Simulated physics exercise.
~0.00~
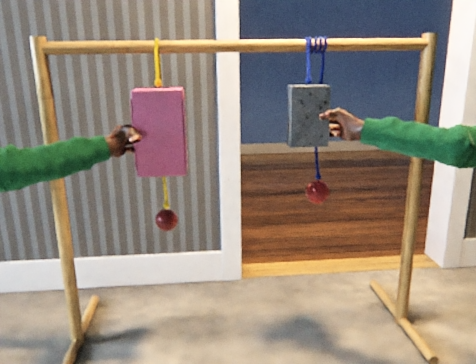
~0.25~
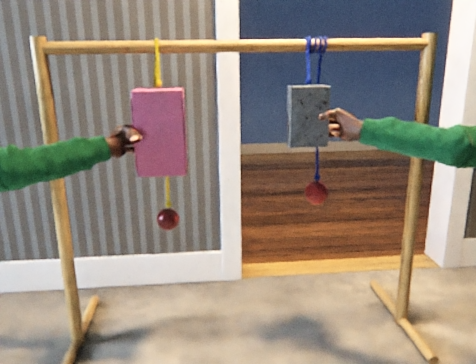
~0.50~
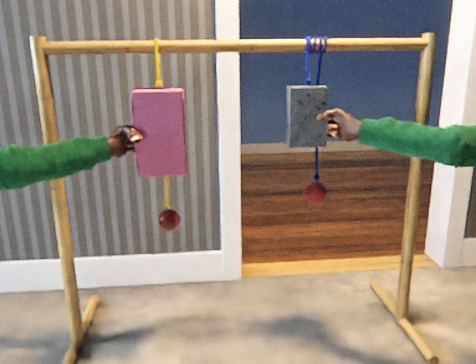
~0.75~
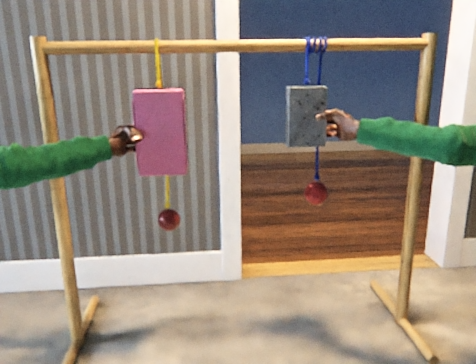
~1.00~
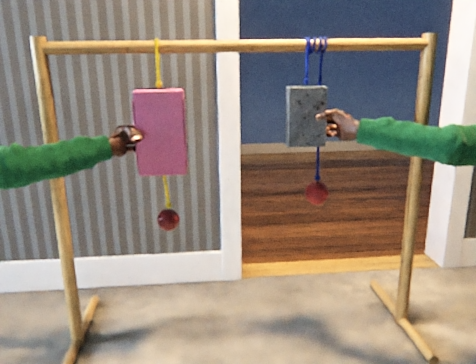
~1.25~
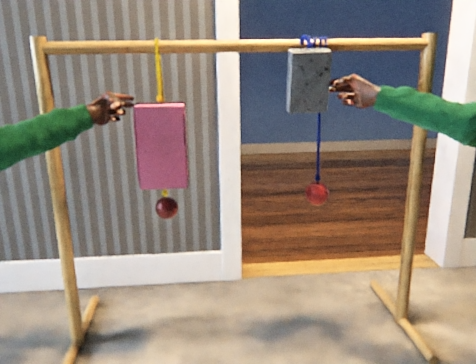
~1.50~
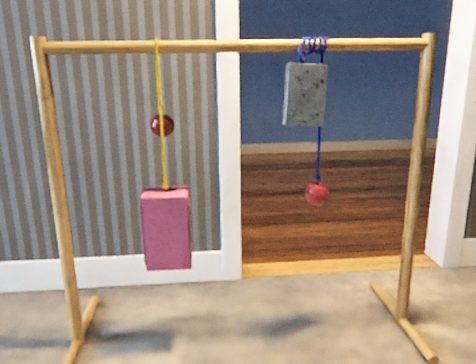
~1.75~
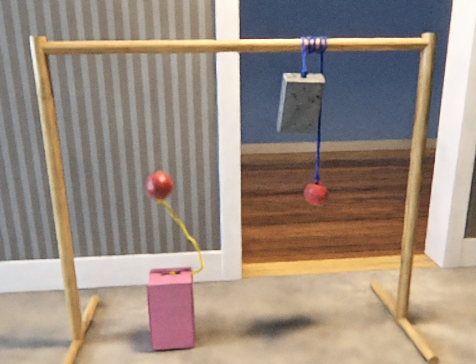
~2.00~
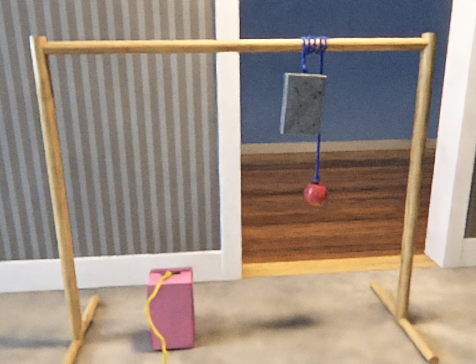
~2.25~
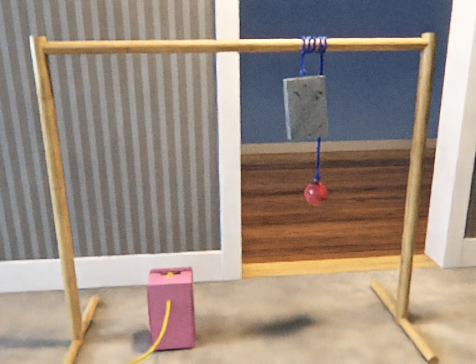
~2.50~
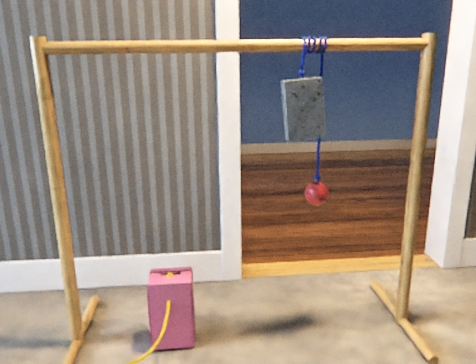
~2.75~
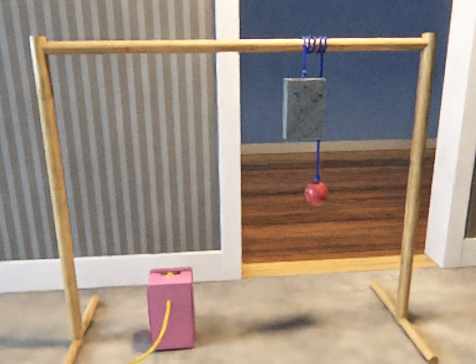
At first, two green-sleeved arms hold a pink case and a gray paver beneath a wooden rail, the case on a yellow rope and the paver on a blue one, each with a red apple hanging below. The hands let go and draw back, and the pink case drops while its apple rises past it. The paver shifts up a little, then settles slightly lower, tilting. The yellow rope slips off the rail as the case lands upright on the floor. The apple falls out of sight, and the case stays grounded while the paver hangs above its apple.
